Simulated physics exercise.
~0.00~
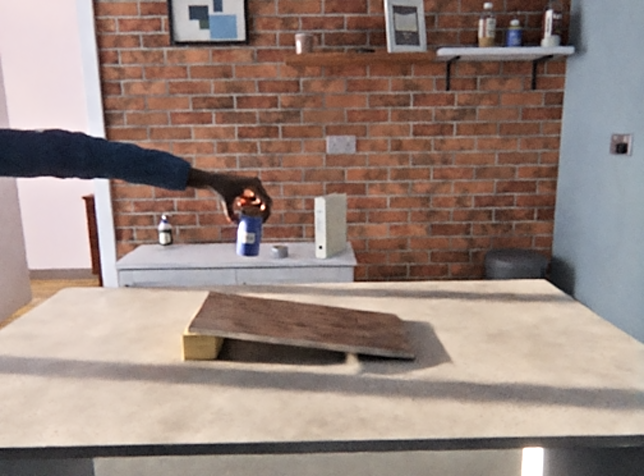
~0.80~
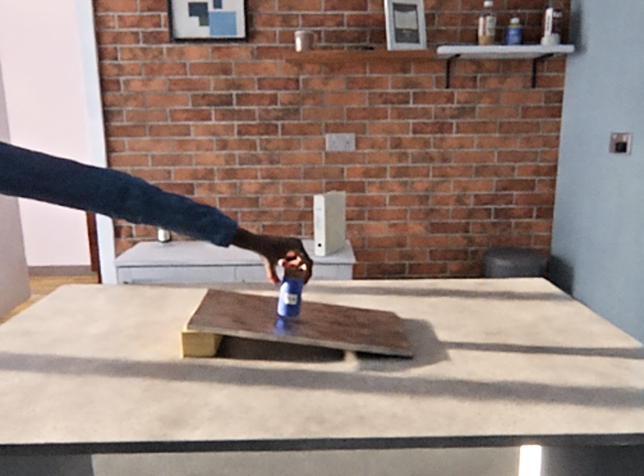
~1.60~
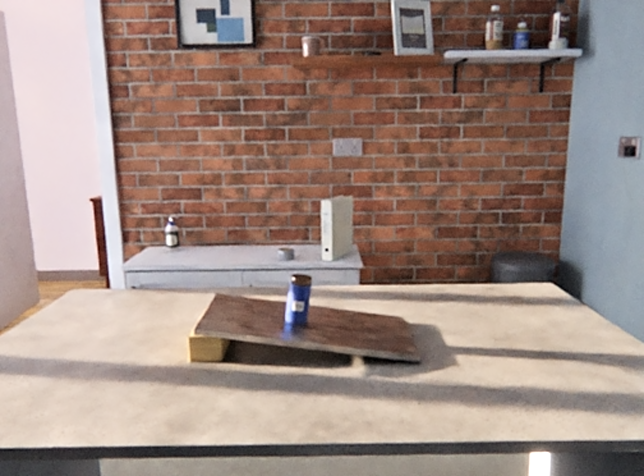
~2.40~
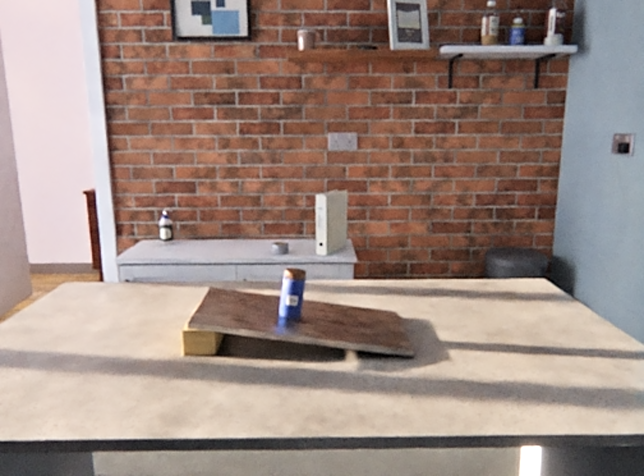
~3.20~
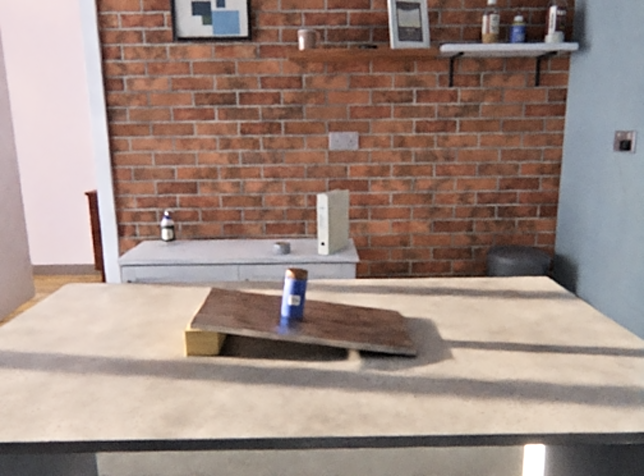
A hand sets a blue shaker on a sloping board and withdraws; it stays put.
